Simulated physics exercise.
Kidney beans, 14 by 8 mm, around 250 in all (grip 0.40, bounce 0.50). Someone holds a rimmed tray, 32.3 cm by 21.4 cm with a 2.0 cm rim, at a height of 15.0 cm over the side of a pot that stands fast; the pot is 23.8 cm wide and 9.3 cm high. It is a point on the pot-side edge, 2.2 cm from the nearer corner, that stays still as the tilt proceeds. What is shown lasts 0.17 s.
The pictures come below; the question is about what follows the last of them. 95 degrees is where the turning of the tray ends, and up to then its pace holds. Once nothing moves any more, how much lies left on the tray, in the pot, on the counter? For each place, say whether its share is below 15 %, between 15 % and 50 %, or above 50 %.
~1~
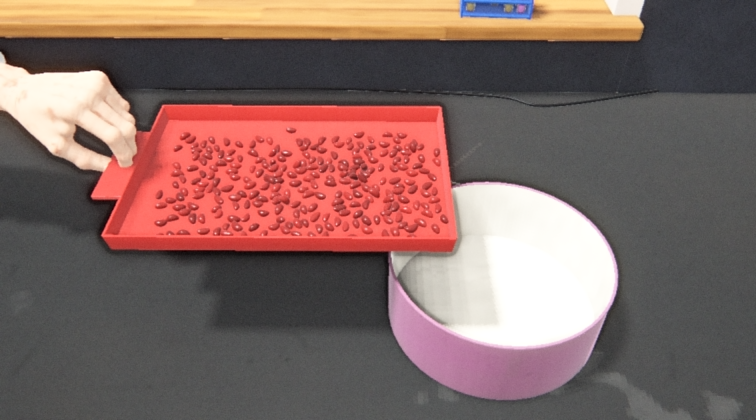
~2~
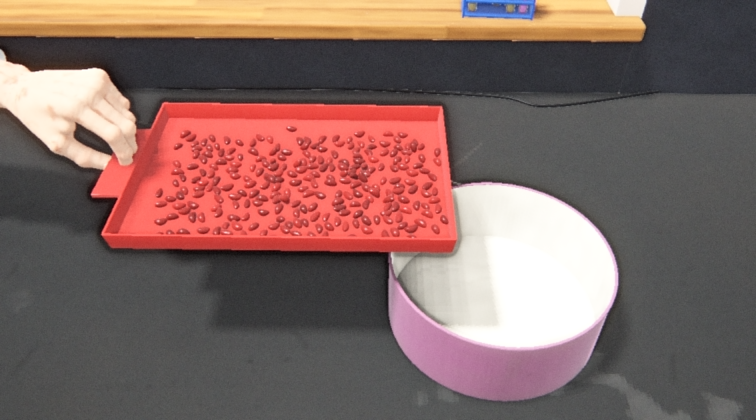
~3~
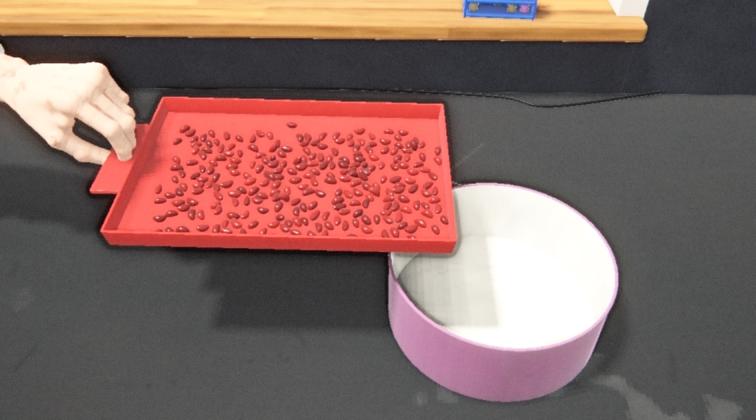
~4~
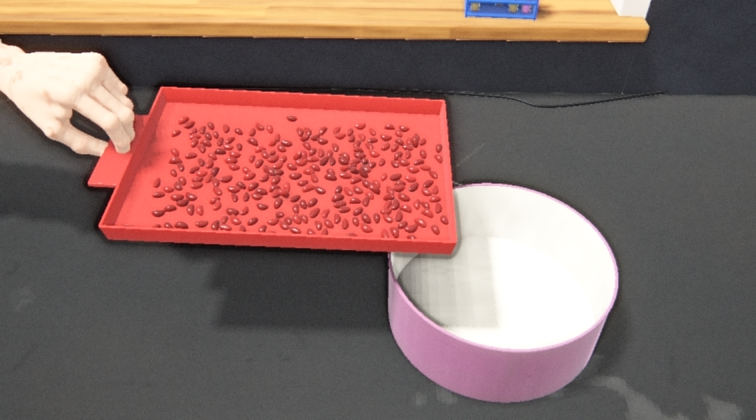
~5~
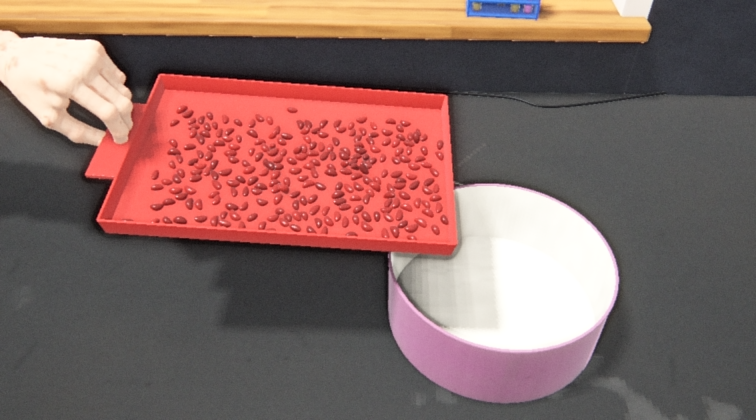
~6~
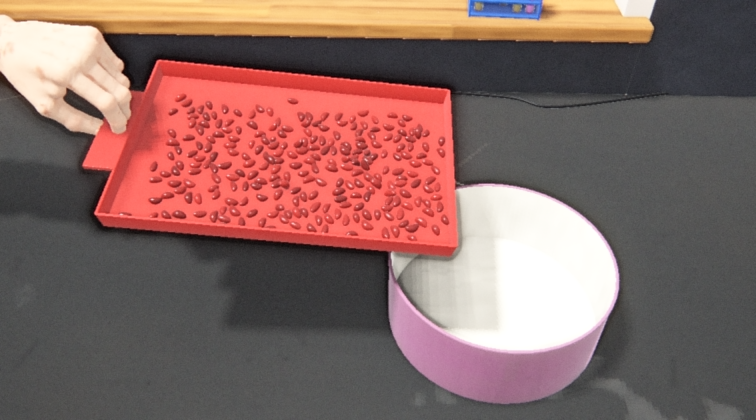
Left on the tray: Below 15 %; pot: Above 50 %; counter: Between 15 % and 50 %.
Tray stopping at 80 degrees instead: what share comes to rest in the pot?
Roughly 65 %.
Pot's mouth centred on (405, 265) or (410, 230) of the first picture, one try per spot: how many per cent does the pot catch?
Near 90 and 15 percent, one try each.
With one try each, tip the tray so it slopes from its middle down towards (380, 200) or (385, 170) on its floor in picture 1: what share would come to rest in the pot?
95 and 60 %.
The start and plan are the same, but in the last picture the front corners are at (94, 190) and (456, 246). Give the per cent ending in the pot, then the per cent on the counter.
Final per cent - pot 70, counter 30.
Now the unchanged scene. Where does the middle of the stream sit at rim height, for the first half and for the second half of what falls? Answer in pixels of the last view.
Early half: About (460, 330); late half: (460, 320).
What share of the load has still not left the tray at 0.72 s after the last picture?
Some 80 per cent of the load.
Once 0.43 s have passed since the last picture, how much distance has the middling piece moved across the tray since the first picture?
5 cm.
Then, 0.43 s after the last picture, tilt 51 degrees; the tray holds 100 %, the pot 0 %.
Then, 0.72 s after the last picture, tilt 78 degrees; the tray holds 80 %, the pot 5 %.
Then, 1.12 s after the last picture, tilt 95 degrees; the tray holds 5 %, the pot 65 %.
In the end, tray 0 %, pot 70 %, counter 30 %.
